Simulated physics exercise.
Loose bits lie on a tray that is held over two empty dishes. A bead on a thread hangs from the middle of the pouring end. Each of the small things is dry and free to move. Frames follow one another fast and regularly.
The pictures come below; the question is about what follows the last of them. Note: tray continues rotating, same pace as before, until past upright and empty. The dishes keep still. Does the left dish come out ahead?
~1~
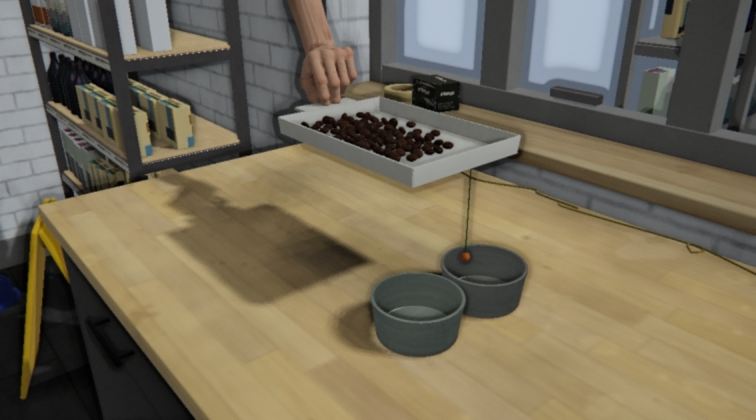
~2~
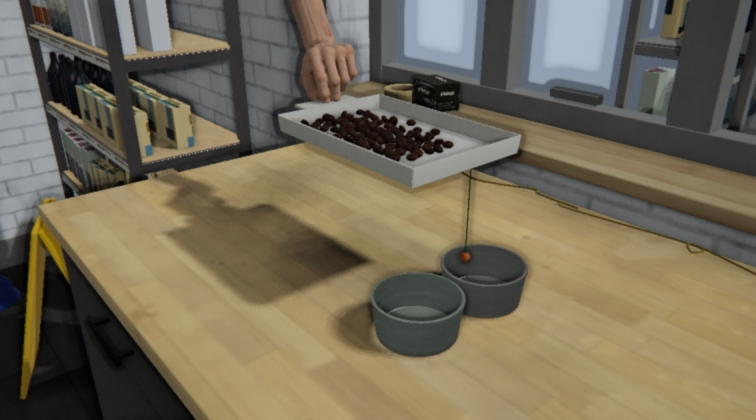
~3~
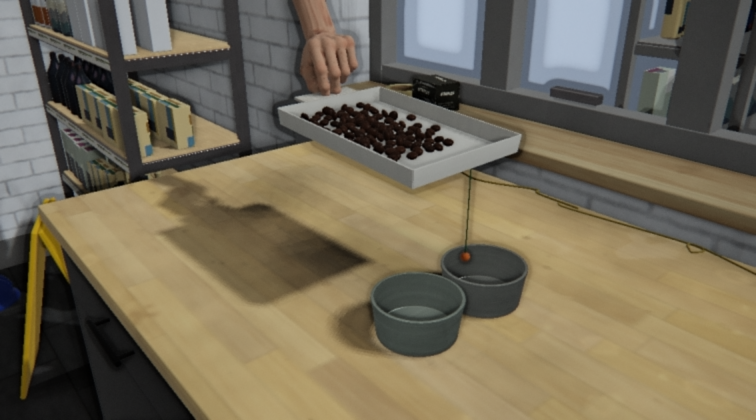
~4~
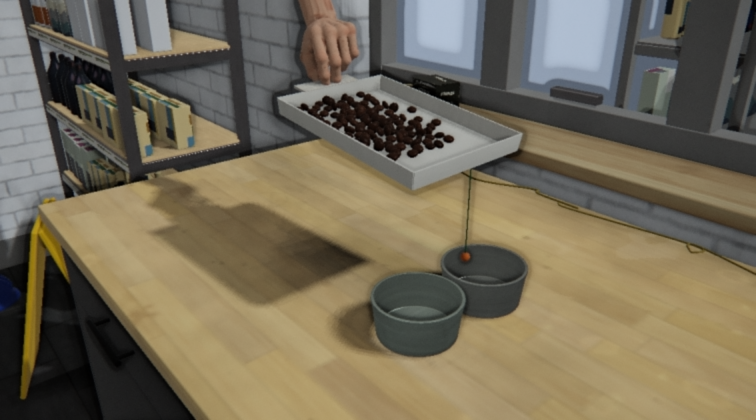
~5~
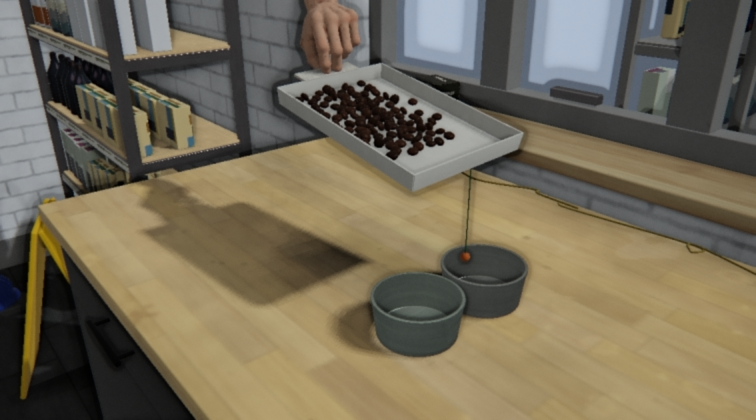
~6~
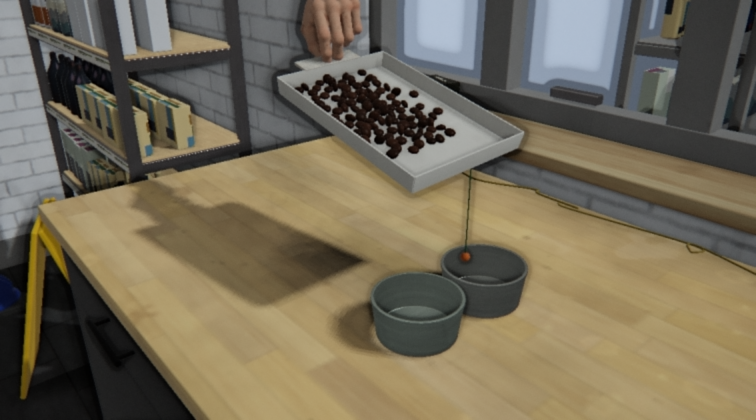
Yes.
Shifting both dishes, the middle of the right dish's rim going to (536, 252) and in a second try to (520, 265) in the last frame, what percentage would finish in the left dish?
I'd expect some 30 percent, and then some 80 percent.
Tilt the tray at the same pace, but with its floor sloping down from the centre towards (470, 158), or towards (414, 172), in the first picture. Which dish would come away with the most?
The first try: Right. The second: Left.
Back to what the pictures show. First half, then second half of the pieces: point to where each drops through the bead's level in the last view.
It goes through near (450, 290) first, then near (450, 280).
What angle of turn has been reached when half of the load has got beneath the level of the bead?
It's turned some 100 degrees by then.
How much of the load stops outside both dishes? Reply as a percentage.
30 per cent.
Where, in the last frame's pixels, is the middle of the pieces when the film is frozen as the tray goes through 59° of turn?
Roughly (433, 153).
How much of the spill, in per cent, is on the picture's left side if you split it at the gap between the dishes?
Around 10 percent of the pieces.
Just after the last frame, tray tipped steeply; almost all on the tray; just a few in the air.
A moment on, tray tipped right over; roughly a third on the tray; roughly a third in the left dish; just a few in the right dish; roughly a quarter outside both; about a tenth in the air.
Further on, tray tipped past a quarter turn; roughly two thirds in the left dish; just a few in the right dish; roughly a third outside both.
When it is over, tray tipped past a quarter turn; roughly two thirds in the left dish; just a few in the right dish; roughly a third outside both.
